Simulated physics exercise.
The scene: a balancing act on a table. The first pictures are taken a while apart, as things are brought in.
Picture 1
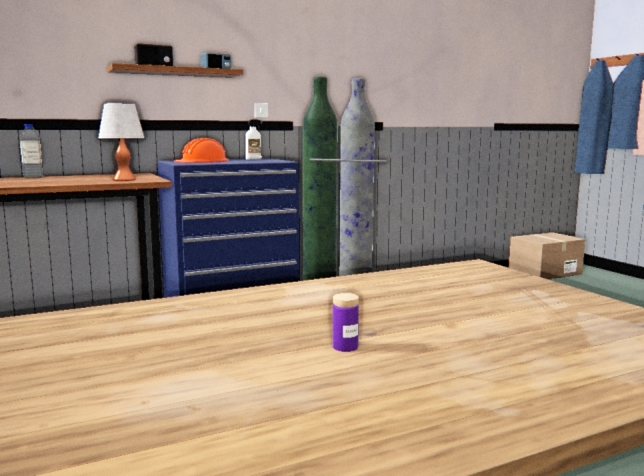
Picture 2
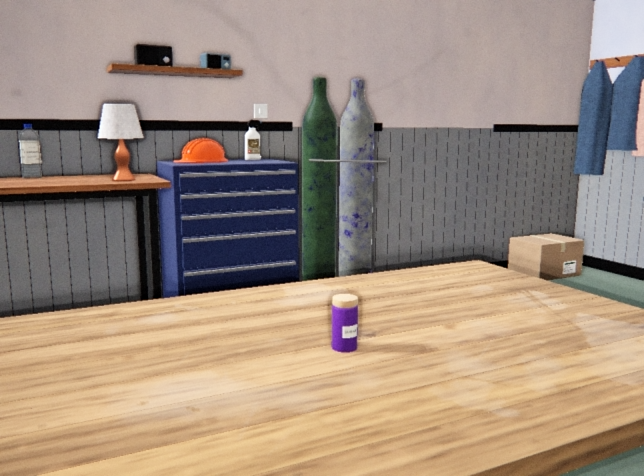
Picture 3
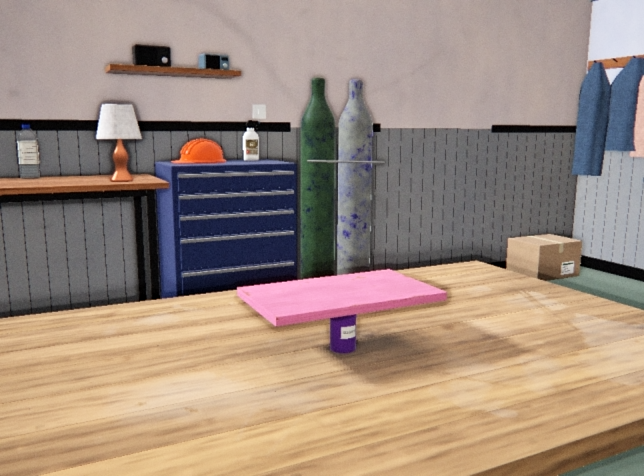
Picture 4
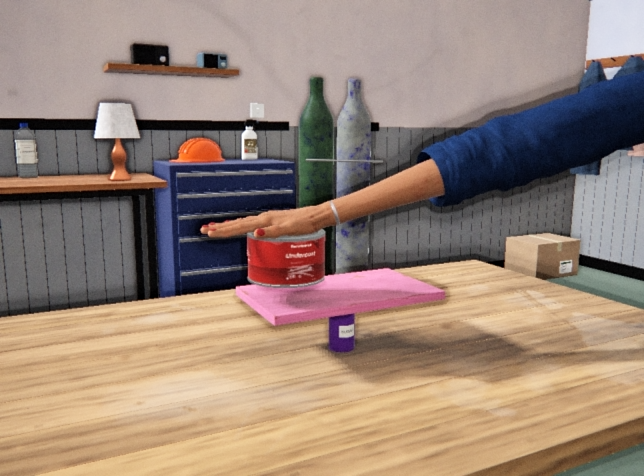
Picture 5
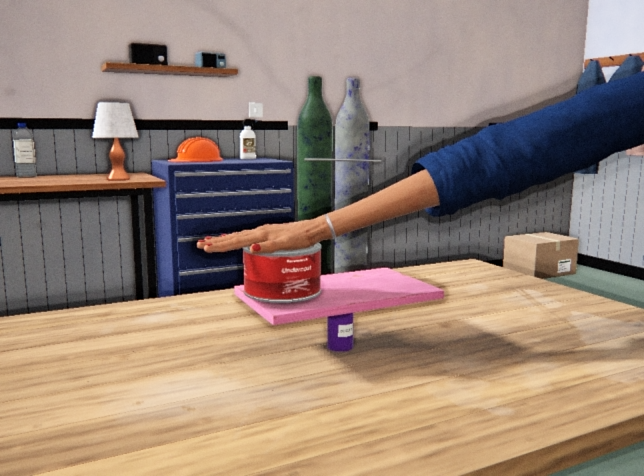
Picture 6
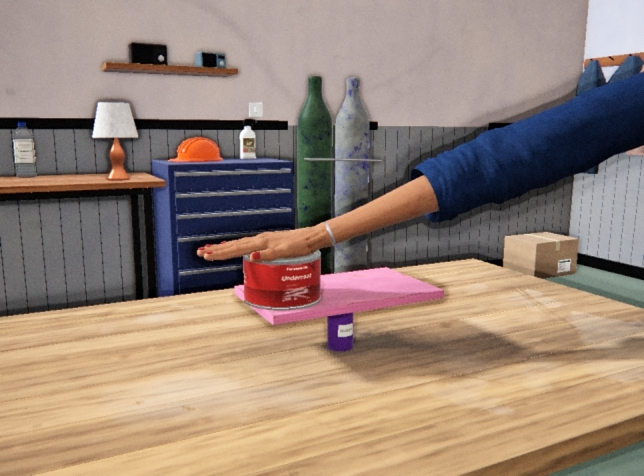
The footage shows a small purple container on a wooden table, then a pink board resting across its top, before a hand reaches in from the right, lowers a red tub onto the board's left side and keeps holding it.
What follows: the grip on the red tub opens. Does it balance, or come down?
The stack gives way.
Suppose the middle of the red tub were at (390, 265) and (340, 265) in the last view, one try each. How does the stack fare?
First, it comes apart; second, it keeps its balance.
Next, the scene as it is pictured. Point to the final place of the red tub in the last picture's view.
Near (258, 339).
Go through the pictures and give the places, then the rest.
In the first frame, the last thing is not in view yet.
In the second frame, the last thing is not in view yet.
In the third frame, the last thing is not in view yet; pink board (341, 294).
In the fourth frame, on its way; red tub (286, 255); pink board (340, 293).
In the fifth frame, on its way; red tub (282, 268); pink board (338, 292).
In the sixth frame, set down, still held; red tub (282, 276); pink board (338, 292).
Then, 0.40 s later than the last frame, red tub now fallen; pink board tilted by 40°.
Then, 0.60 s later than the last frame, pink board now fallen; purple shaker moved well along.
When it is over, fallen, red tub and pink board; moved from the start, purple shaker. End places, in pixels of the last picture, red tub near (258, 339). The stack loses its balance.
